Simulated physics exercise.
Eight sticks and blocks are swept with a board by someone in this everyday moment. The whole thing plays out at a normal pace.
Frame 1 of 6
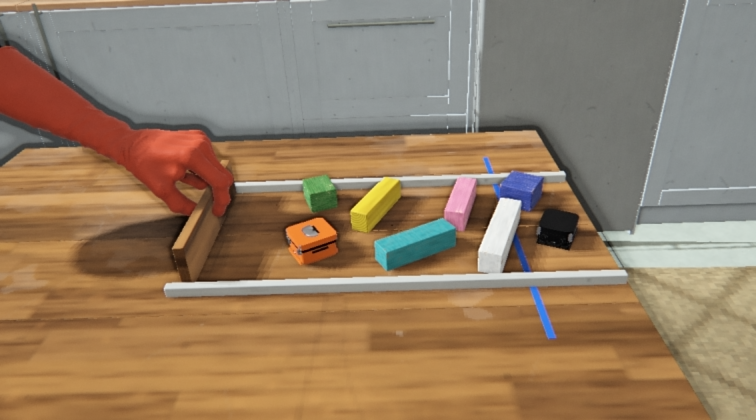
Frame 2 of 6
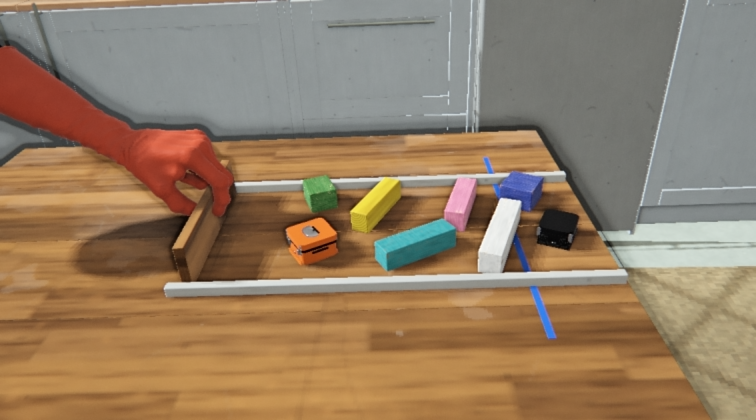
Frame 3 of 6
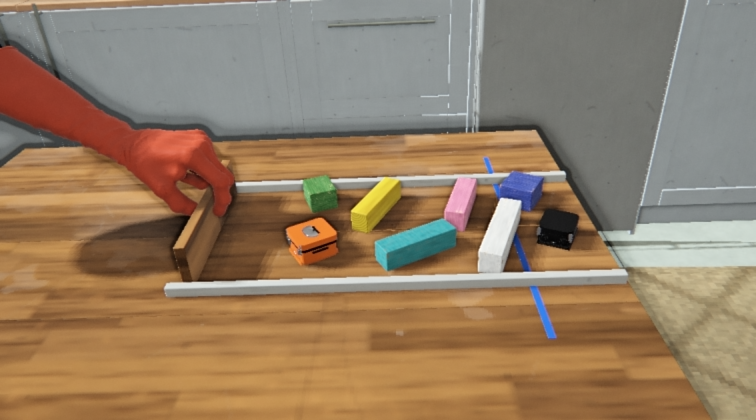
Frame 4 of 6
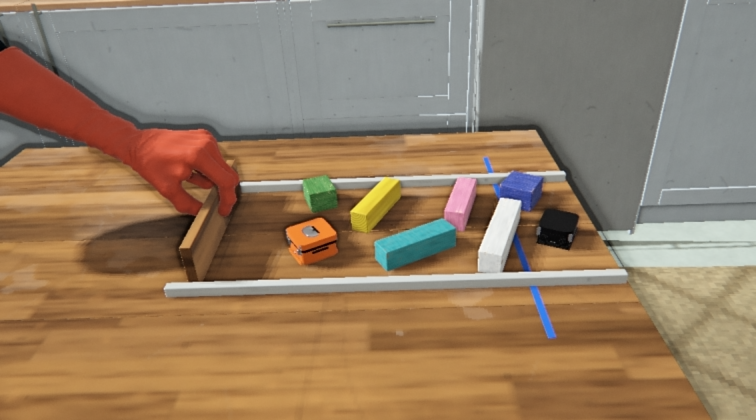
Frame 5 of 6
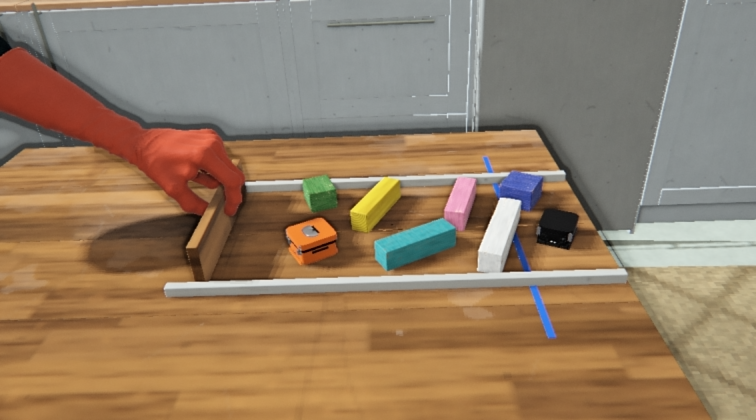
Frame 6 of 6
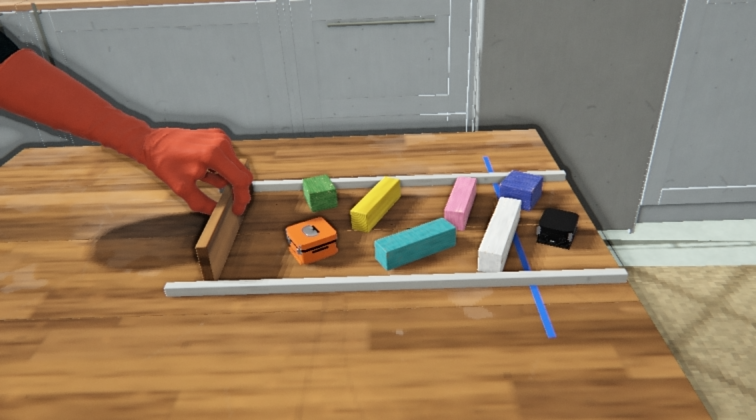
A red-gloved hand grips a small wooden board at the left of a wooden counter, seen from slightly above with grey cabinets behind. Between two pale rails lie a green block, an orange case, yellow, turquoise, pink and white bars, and a blue block and black case near a blue tape line. The hand slides the board slightly right, touching nothing, while the objects and view stay still.
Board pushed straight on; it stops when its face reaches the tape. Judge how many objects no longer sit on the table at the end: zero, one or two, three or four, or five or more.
No longer on the table: One or two.
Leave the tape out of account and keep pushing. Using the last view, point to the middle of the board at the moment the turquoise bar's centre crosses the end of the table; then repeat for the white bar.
I reckon its middle sits around (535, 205) and then around (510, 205).
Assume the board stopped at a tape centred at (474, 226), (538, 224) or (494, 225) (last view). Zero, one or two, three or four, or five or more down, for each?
Counts as listed: Zero / three to four / 1 or 2.
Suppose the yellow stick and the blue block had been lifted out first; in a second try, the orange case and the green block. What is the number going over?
Going first to second: 1 and 1.
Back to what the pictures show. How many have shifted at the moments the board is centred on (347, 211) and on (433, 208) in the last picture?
Counting first: 4, next 7.
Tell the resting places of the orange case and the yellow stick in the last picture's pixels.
The orange case ends up near (543, 241), and the yellow stick near (535, 204).
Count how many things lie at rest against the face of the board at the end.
In total, 3.
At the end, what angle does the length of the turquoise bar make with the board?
It is near 15° out of line.
Soon after, none off yet; black case at rest near (558, 228); blue block at rest near (521, 190); white bar at rest near (501, 234).
After that, none off yet; black case at rest near (558, 228); blue block at rest near (521, 190); white bar moving near (511, 234).
In the end, the number that fall off is one or two; gone, blue block and black case.
